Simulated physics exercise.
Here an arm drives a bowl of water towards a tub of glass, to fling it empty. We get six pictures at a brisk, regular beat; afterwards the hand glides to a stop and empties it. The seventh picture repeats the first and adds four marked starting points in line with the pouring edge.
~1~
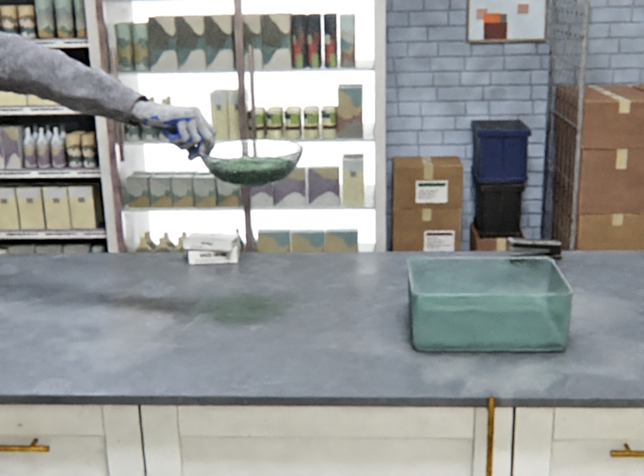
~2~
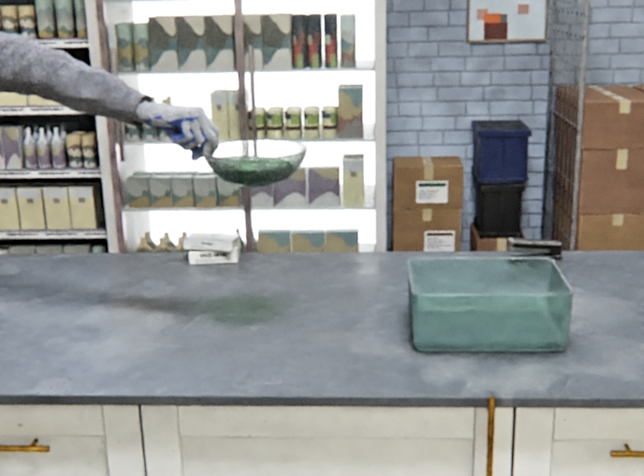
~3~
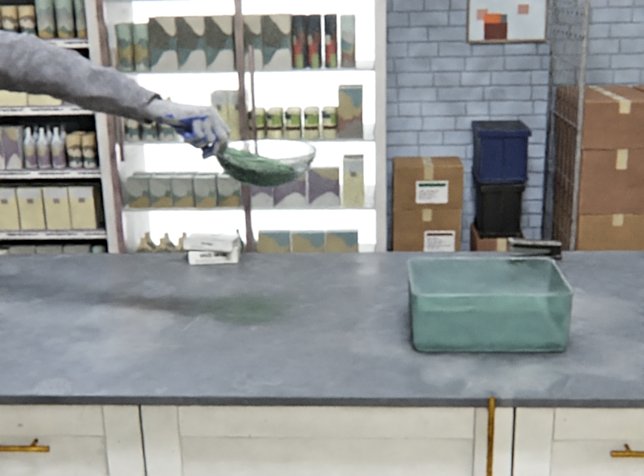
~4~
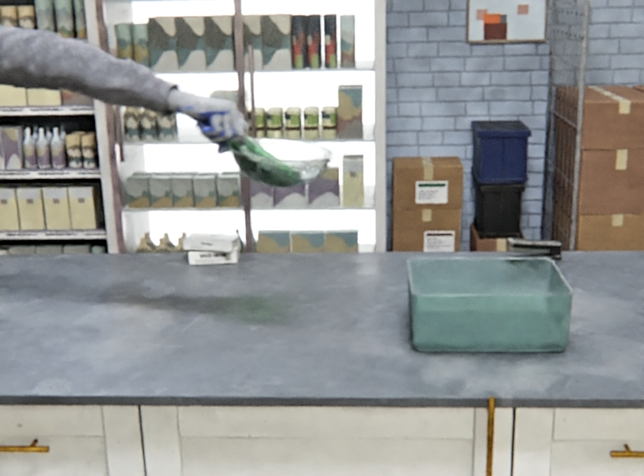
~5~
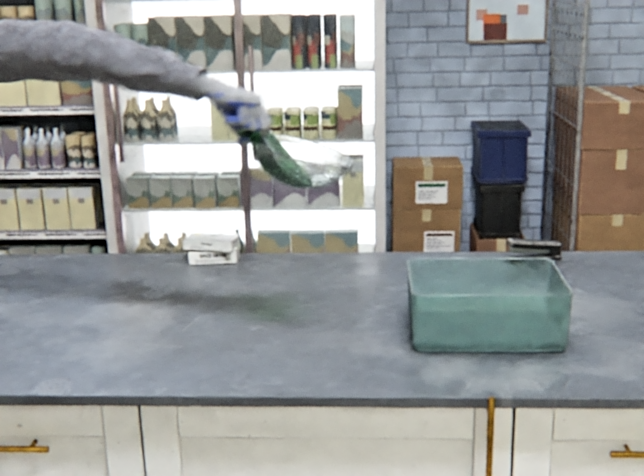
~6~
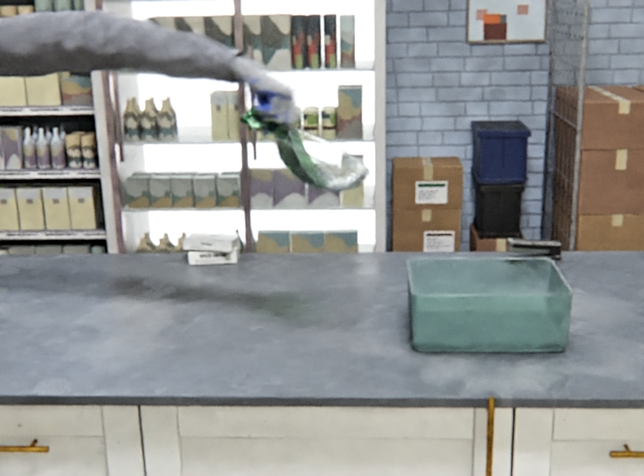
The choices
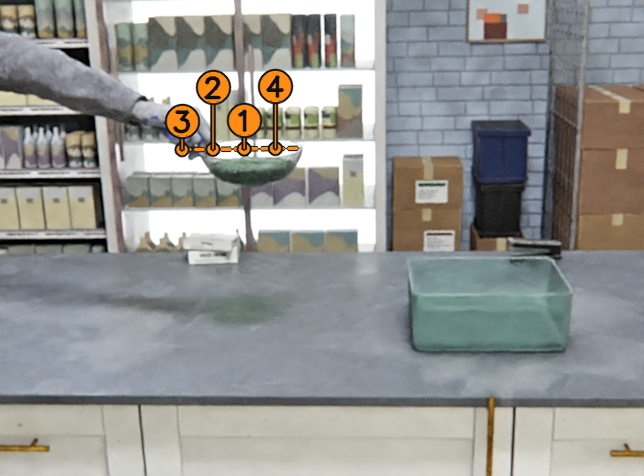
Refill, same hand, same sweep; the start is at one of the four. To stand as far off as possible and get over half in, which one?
It is 4.
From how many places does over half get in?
One of the four.
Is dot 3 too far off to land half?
Yes.
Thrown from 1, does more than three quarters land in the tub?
No, less.
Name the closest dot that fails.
That is dot 1.
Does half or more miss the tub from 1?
Yes, it does.
On the marked copy, 1 at (244, 148); 2 at (213, 149); 3 at (182, 149); 4 at (275, 148).
If 1 is chosen, about 36 % lands in the tub, 59 % falls short and 5 % goes beside or beyond.
If 2 is chosen, about 16 % lands in the tub, 81 % falls short and 3 % goes beside or beyond.
If 3 is chosen, about 0 % lands in the tub, 99 % falls short.
If 4 is chosen, about 66 % lands in the tub, 25 % falls short and 9 % goes beside or beyond.
